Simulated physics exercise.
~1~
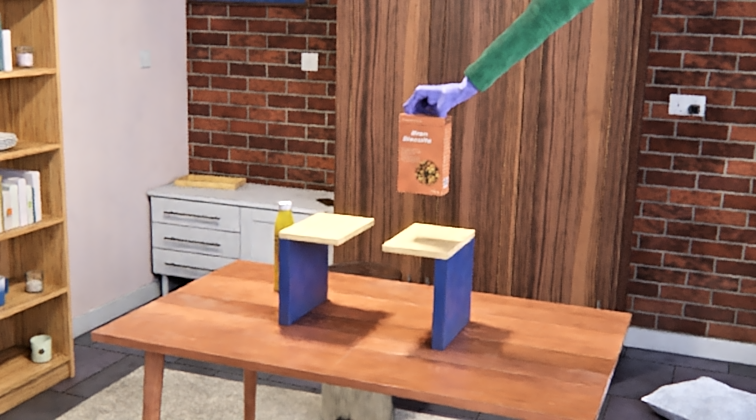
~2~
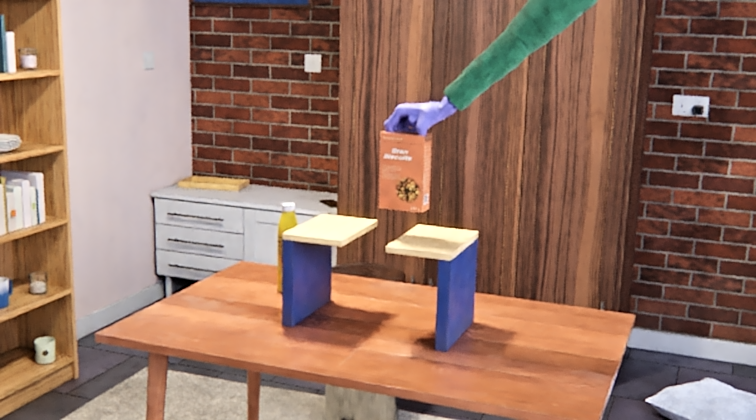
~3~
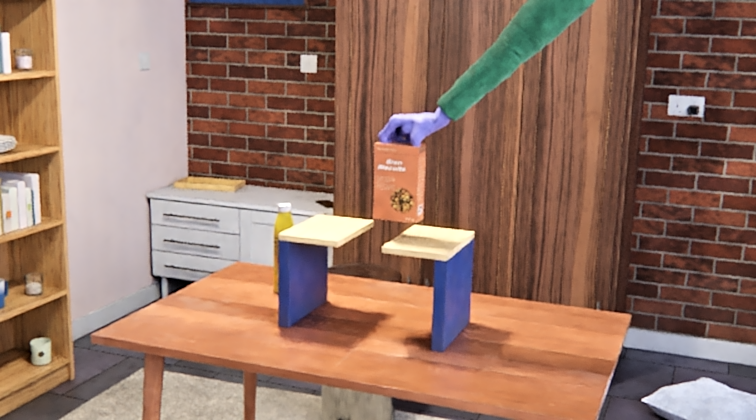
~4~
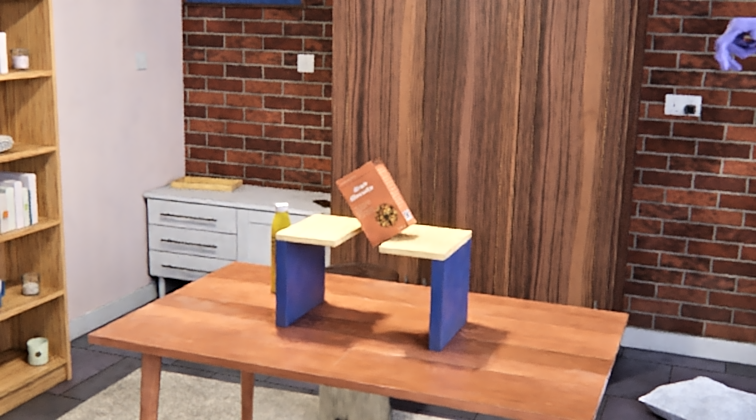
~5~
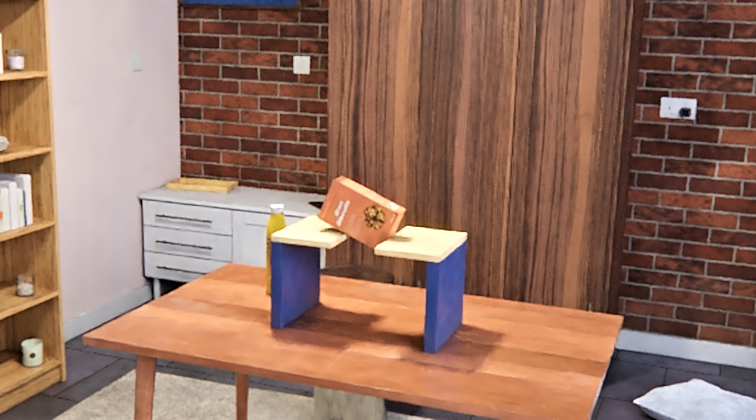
Living room table, gloved hand lowering an orange packet over a gapped stand, releasing it, the packet tipping left and lodging on top.
